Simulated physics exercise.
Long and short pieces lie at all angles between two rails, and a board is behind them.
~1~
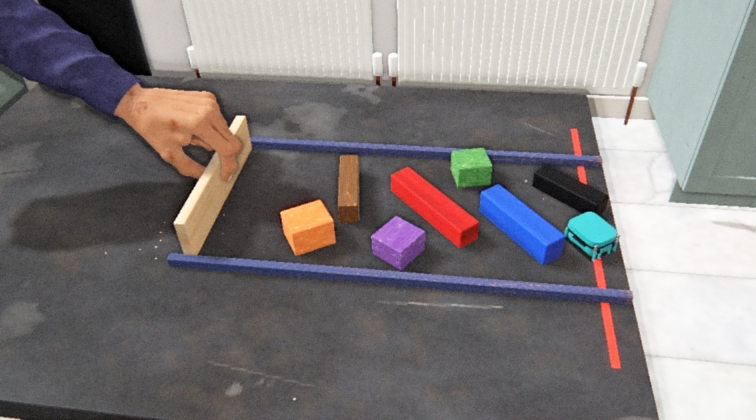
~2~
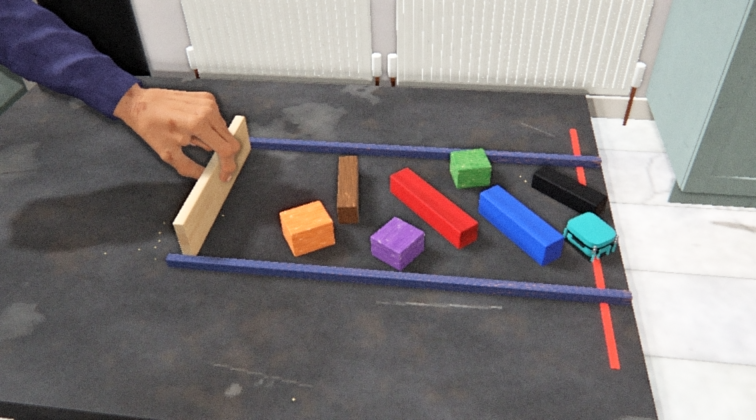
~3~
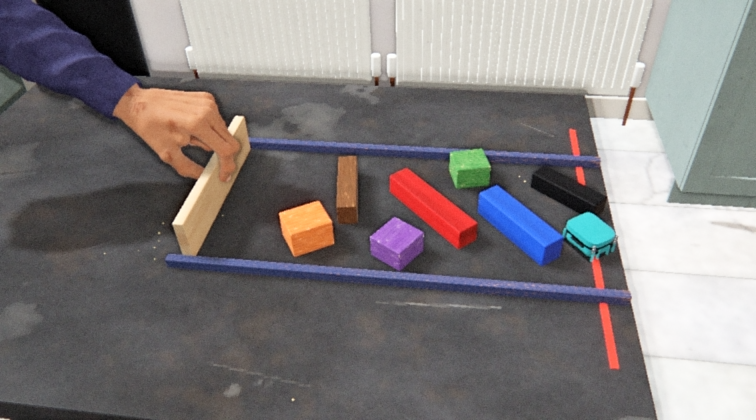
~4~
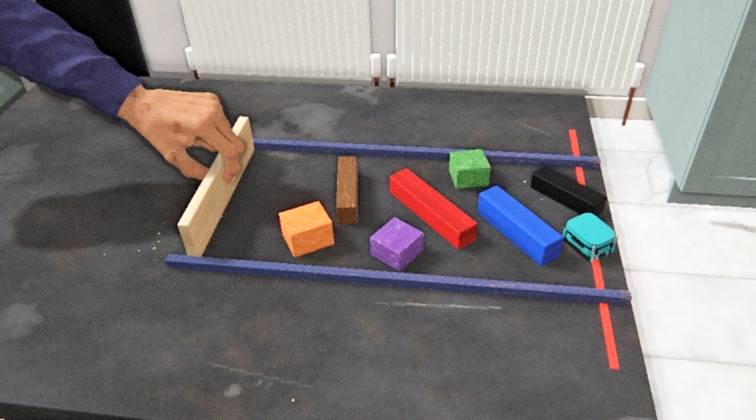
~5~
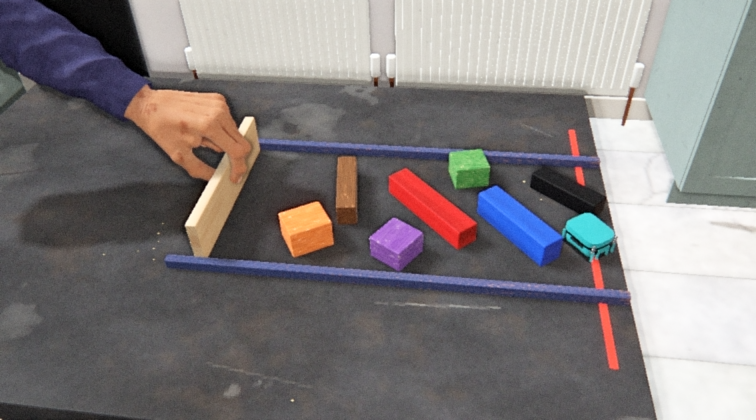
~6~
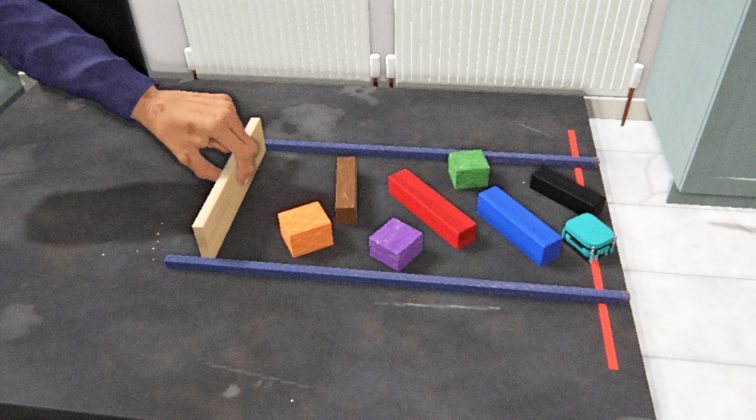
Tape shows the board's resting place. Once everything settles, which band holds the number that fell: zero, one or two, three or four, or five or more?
The board is going to sweep off at least five.
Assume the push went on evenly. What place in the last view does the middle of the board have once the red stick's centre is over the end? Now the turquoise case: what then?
The middle would be close to (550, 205) and then close to (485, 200).
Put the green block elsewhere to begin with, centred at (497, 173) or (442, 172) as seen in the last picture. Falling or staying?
Taking the places in order, the piece stays up and stays up.
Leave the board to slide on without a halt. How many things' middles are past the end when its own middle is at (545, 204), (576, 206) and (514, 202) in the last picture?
In order of the places given, that's 3, 5 and 1.
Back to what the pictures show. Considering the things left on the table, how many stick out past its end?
2 is the number.
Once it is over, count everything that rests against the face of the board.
Total: 3.
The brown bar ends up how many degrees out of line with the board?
It sits some 0° out of line.
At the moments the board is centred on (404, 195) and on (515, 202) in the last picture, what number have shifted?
Moved so far: 4, later 8.
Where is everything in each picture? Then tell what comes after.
In the first picture, turquoise case (591, 237); black stick (569, 191); blue stick (520, 223); board (218, 181); tape (591, 224).
In the second picture, black stick (568, 191); orange block (307, 228).
In the third picture, blue stick (518, 224); board (216, 182).
In the fourth picture, turquoise case (589, 237); purple block (397, 244).
In the fifth picture, black stick (567, 192); green block (469, 169).
In the sixth picture, turquoise case (588, 238); black stick (567, 192); blue stick (517, 225); board (234, 184); tape (588, 225).
Soon after, none off yet; turquoise case at rest near (588, 238); black stick at rest near (567, 192); blue stick at rest near (517, 225).
Then, none off yet; turquoise case at rest near (588, 238); black stick at rest near (567, 192); blue stick moved a little near (535, 221).
Further on, one off so far; turquoise case falling near (612, 392); black stick moved a little near (600, 183); blue stick moved about its own width near (614, 213).
At rest, the number that fall off is five or more; fallen, purple block, red stick, blue stick, black stick and turquoise case.
